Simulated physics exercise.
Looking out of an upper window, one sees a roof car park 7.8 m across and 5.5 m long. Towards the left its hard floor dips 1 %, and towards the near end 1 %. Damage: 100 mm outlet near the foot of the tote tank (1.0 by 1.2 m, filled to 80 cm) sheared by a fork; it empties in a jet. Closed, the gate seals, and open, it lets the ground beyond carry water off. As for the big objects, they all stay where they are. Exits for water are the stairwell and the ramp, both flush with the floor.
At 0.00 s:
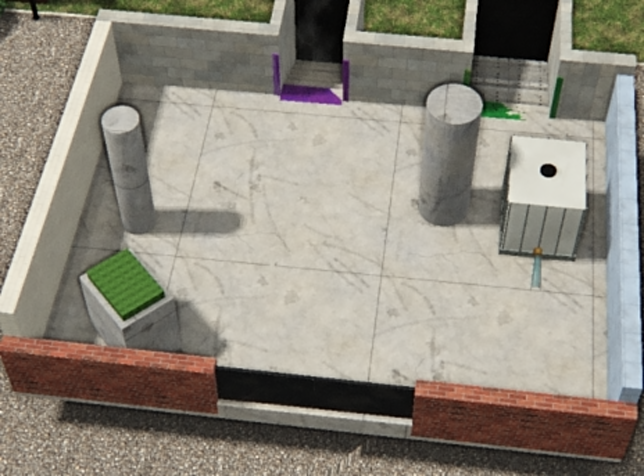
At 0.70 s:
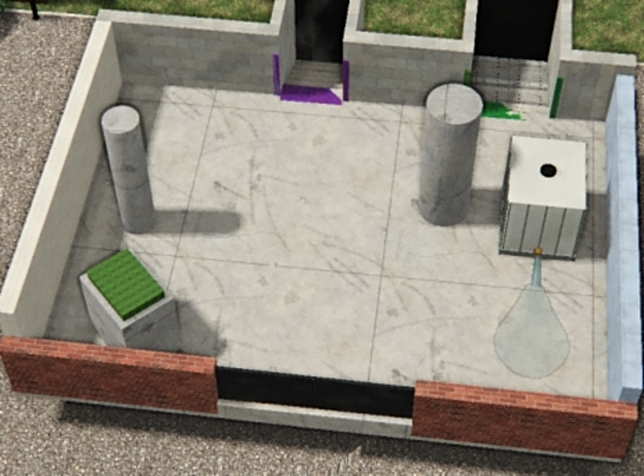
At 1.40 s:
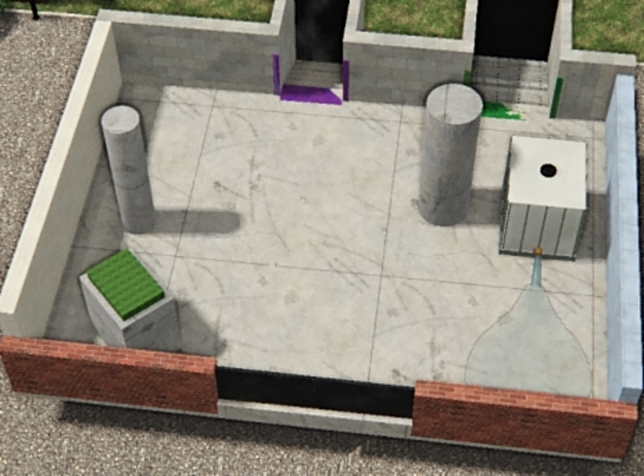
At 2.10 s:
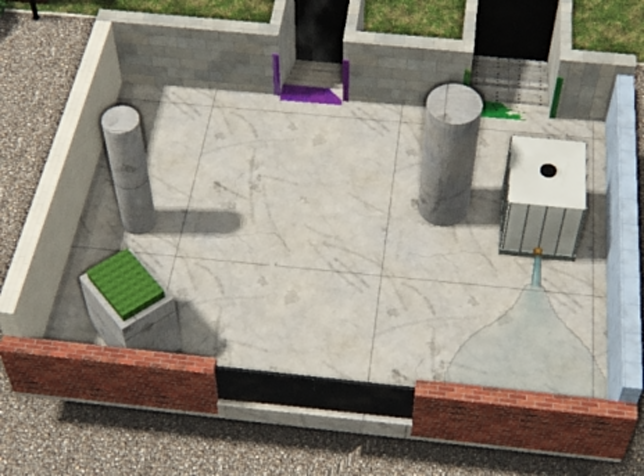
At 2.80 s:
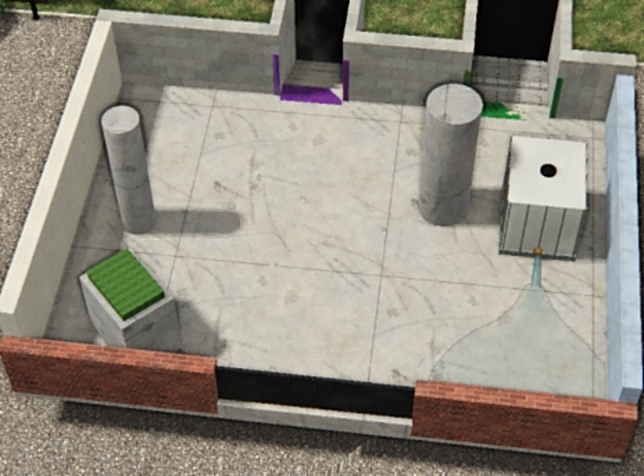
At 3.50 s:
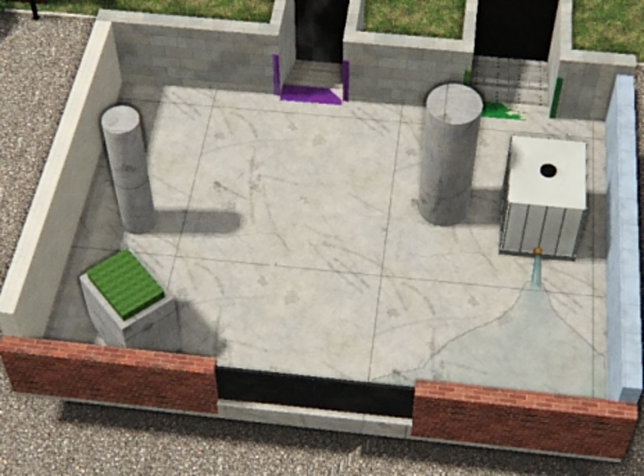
The clip opens on a walled, pale paved area with two round columns, a green-topped block and a white tank, from which a thin jet of water has just started. The water fans out toward the near brick wall, then its edge creeps gradually left along the wall's base.
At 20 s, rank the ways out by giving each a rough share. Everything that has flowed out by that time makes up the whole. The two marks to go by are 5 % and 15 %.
Going by the marks: The gate with not even 5 %, the stairwell (marked purple) with not even 5 %, the ramp down (marked green) with less than 5 %.
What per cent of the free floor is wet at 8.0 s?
I'd say some 25 in a hundred.
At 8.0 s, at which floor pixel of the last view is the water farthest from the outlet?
Front tip: Around pixel (163, 383).
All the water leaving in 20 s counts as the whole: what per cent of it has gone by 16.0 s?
I'd put it at about 0 per cent.
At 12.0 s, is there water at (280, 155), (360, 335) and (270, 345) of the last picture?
Spot 1: Unwetted; spot 2: Submerged; spot 3: Submerged.
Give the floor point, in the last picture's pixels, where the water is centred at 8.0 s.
Near (451, 373) in the last picture.
After 5.0 s water covers 15 % of the floor and is deepest (6 cm) near (539, 422); gone so far, the gate 0 %, the stairwell (marked purple) 0 %, the ramp down (marked green) 0 %.
After 8.0 s water covers 25 % of the floor and is deepest (6 cm) near (567, 425); gone so far, the gate 0 %, the stairwell (marked purple) 0 %, the ramp down (marked green) 0 %.
After 12.0 s water covers 35 % of the floor and is deepest (7 cm) near (539, 422); gone so far, the gate 0 %, the stairwell (marked purple) 0 %, the ramp down (marked green) 0 %.
After 16.0 s water covers 45 % of the floor and is deepest (7 cm) near (539, 422); gone so far, the gate 0 %, the stairwell (marked purple) 0 %, the ramp down (marked green) 0 %.
After 20.0 s water covers 50 % of the floor and is deepest (6 cm) near (150, 381); gone so far, the gate 0 %, the stairwell (marked purple) 0 %, the ramp down (marked green) 0 %.
